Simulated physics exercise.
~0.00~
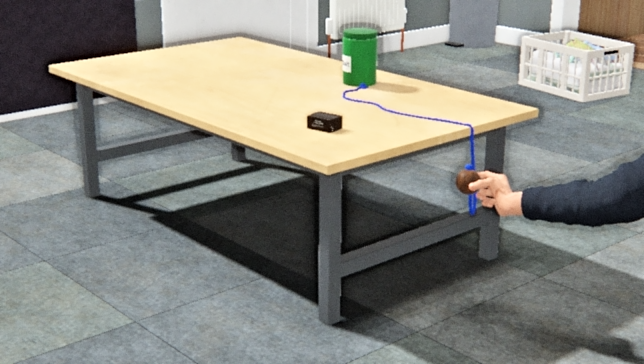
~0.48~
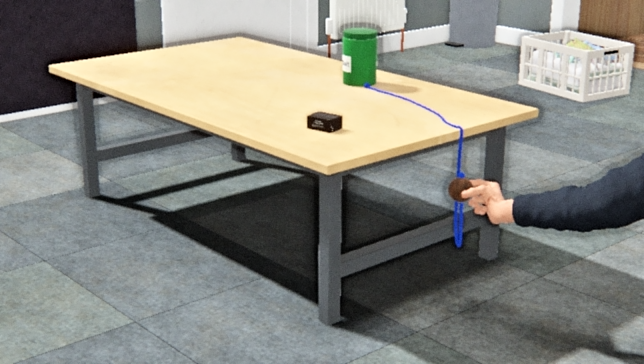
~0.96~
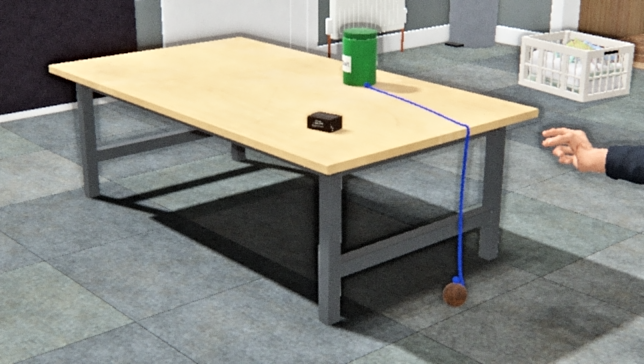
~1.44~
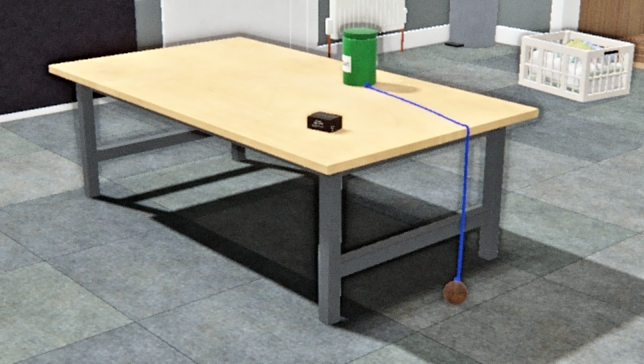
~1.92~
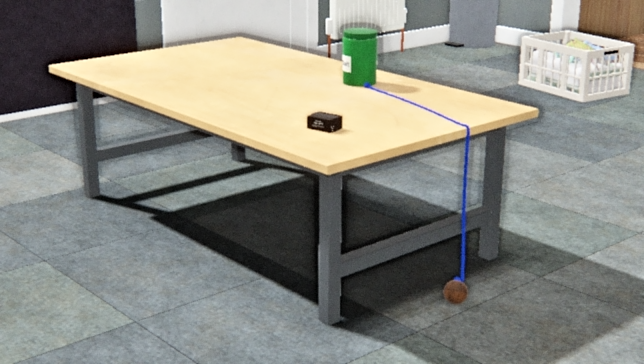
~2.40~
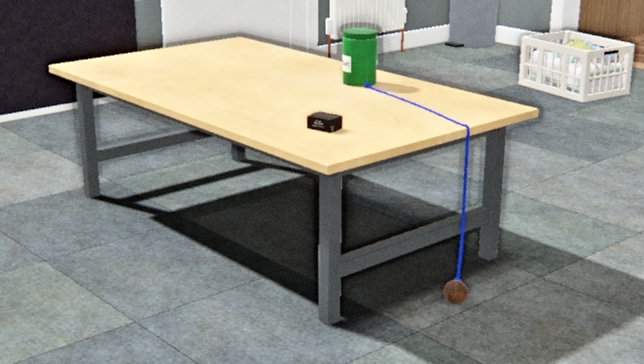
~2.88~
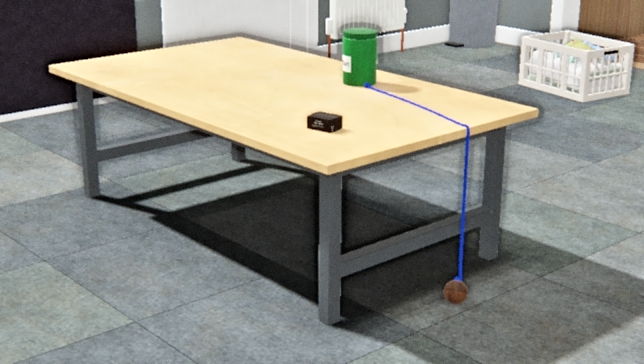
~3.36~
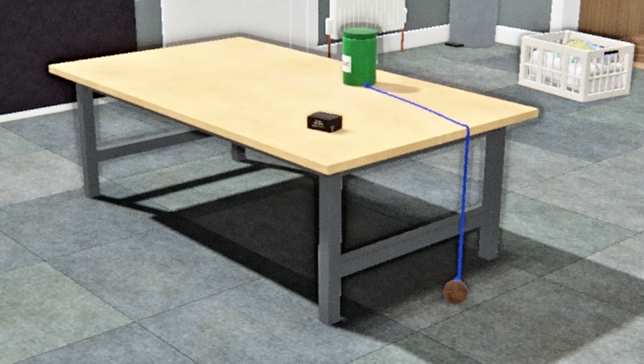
To begin with, a hand at the right holds a brown ball beside a wooden desk with grey legs, while a blue cord winds across the top from near a green canister and hangs over the edge. The hand shifts the ball slightly left and down, and the cord on the desk straightens. Then the fingers open and the ball drops almost to the floor, the cord stretching down above it as the hand draws back. The hand leaves view, and the ball comes to rest on the floor. The green canister and the small black box remain in place on the desk.
